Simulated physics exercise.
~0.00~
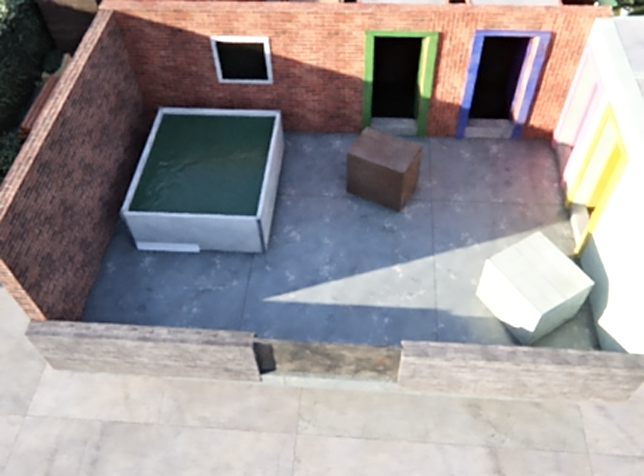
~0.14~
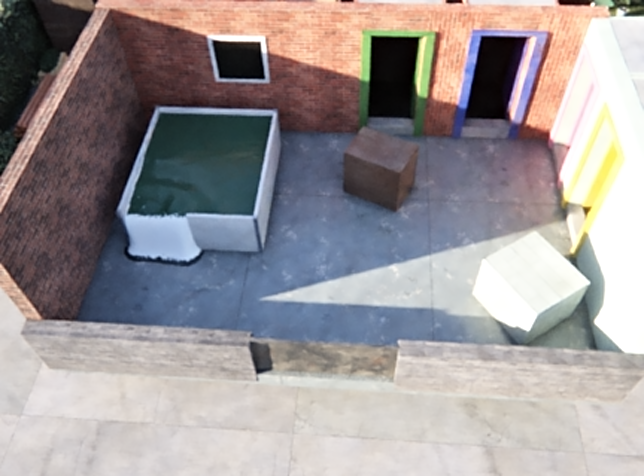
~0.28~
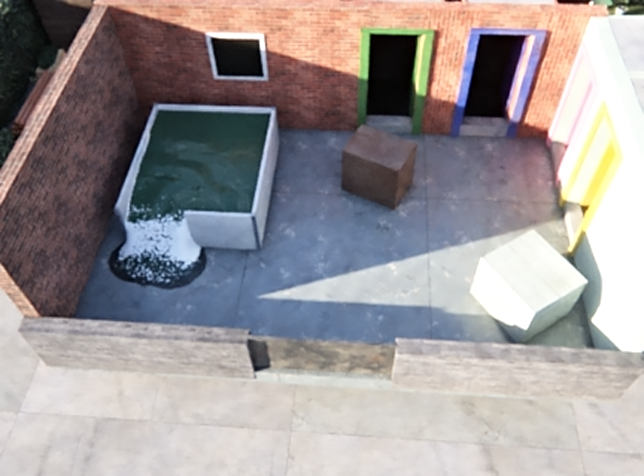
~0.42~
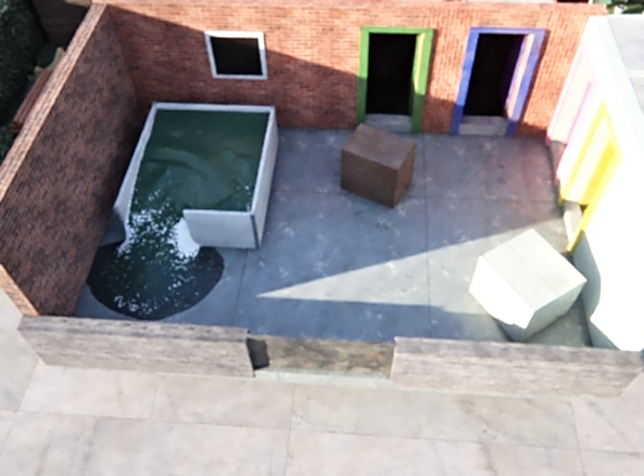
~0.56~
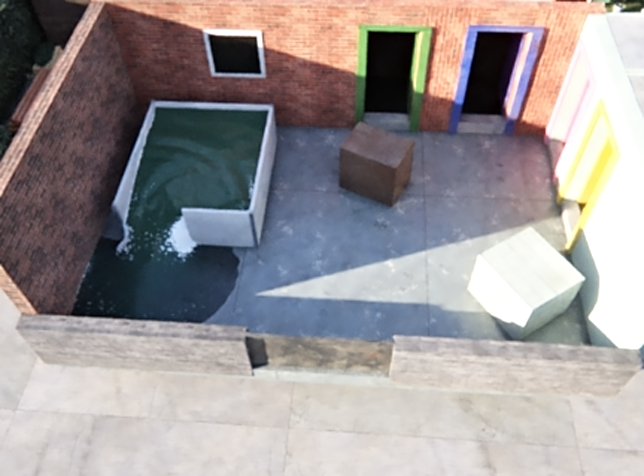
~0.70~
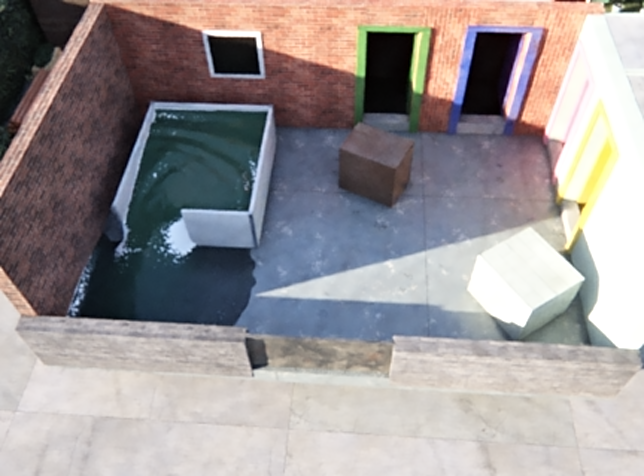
Dark green water pours from the tank's broken front corner and spreads across the grey paving.
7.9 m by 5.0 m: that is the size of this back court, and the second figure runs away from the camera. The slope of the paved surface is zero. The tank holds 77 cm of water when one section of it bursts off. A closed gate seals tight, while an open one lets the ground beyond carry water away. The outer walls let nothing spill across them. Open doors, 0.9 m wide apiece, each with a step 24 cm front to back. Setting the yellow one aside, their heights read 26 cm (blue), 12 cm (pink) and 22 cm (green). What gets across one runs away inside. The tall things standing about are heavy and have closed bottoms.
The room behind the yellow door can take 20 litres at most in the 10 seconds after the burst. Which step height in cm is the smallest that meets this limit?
A height of roughly 13.5 cm.
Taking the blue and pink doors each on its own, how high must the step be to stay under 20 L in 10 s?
Roughly 15 cm for the blue door and roughly 17 cm for the pink door.
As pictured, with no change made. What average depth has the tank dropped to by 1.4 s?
It averages near 57 cm.
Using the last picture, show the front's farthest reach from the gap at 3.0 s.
Roughly at (549, 372) in the last view.
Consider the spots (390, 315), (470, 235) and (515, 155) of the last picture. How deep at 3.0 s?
About 7, 0 and 0 cm.
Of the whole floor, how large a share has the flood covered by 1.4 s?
I'd say near 15 percent is wet.
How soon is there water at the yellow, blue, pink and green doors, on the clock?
Yellow: 3.8 s; blue: 4.5 s; pink: 4.5 s; green: 6.0 s.
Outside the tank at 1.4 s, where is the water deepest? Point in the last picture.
Check close to (73, 345).
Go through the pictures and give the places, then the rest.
In the first picture, the tank at (207, 162) is whole and still, 77 cm deep; the yellow door at (592, 189) is dry.
In the second picture, water pours out at (162, 233) and has run 0.4 m, to (181, 262); about 10 cm deep outside, 77 cm at the back.
In the third picture, the gap is at (160, 233), the front 0.8 m out at (157, 283); the back of the tank holds 77 cm.
In the fourth picture, the gap is at (160, 233), the front 1.4 m out at (136, 313); the back of the tank holds 77 cm.
In the fifth picture, water pours out at (158, 231) and has run 2.0 m, to a hidden place; about 6 cm deep outside, 77 cm at the back.
In the sixth picture, the front is at a hidden place, 2.1 m from the gap at (158, 232); 4.7 m2 of floor is wet, 74 cm left at the back; 5.5 m in a straight line remain to the yellow door at (583, 185).
After 1.4 s water covers 15 % of the floor, deepest (63 cm) near (73, 345); it has not reached the yellow door.
After 3.0 s water covers 50 % of the floor, deepest (42 cm) near (61, 344); it has not reached the yellow door.
After 10.0 s water covers 95 % of the floor, deepest (18 cm) near (332, 133); 16 cm at the yellow door, 8 litres in over its 15 cm step.
At the yellow door as built, the water arrived by 3.9 s and peaked near 17 cm at 9.4 s.
Run again over the same 10 s with other heights there, 62 litres in over 10.5 cm, 10 litres over 14.5 cm. The limit of 20 litres is kept from about 13.5 cm up.
